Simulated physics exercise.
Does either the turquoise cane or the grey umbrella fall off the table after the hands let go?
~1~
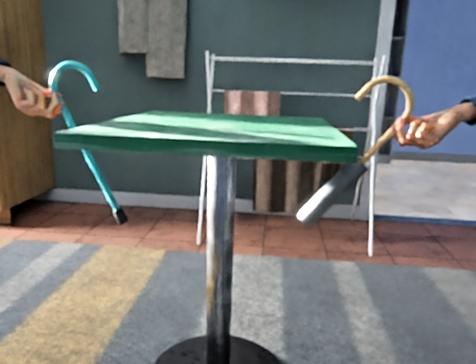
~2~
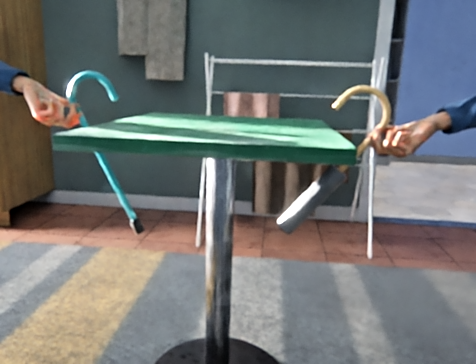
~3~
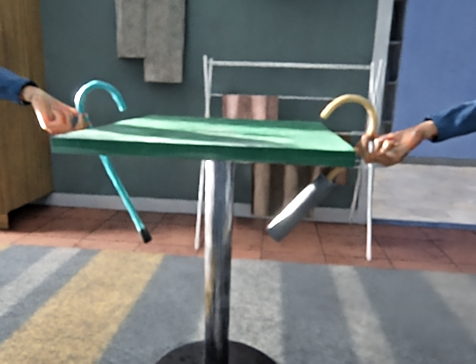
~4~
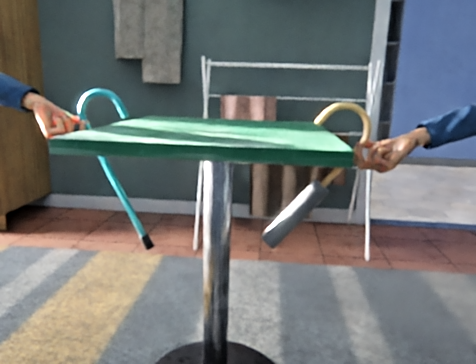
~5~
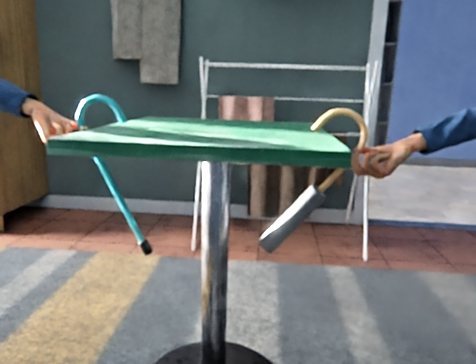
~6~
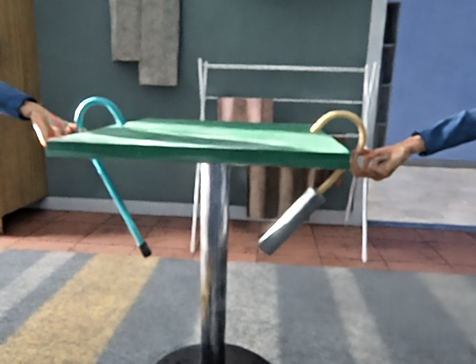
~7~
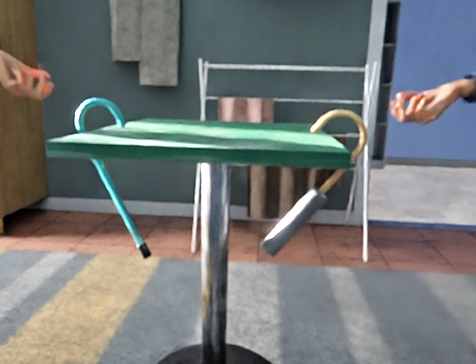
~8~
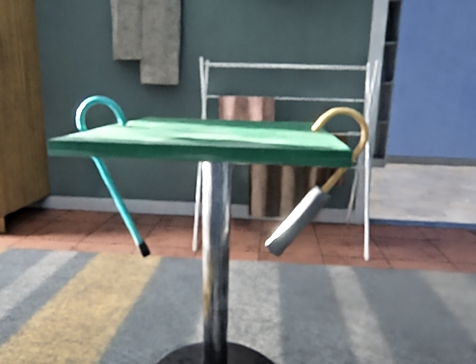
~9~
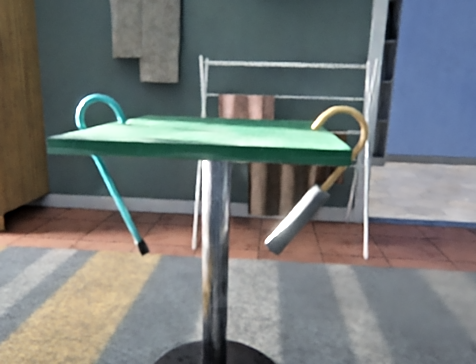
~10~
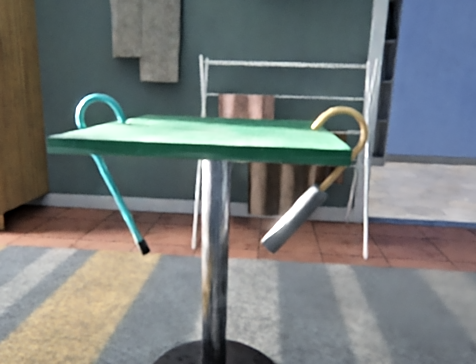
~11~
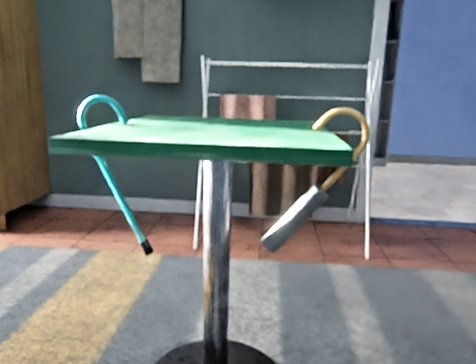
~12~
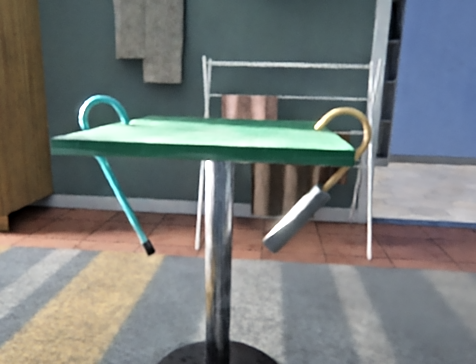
No, neither one falls. The turquoise cane stays hooked on the left edge of the table and the grey umbrella stays hooked on the right edge.
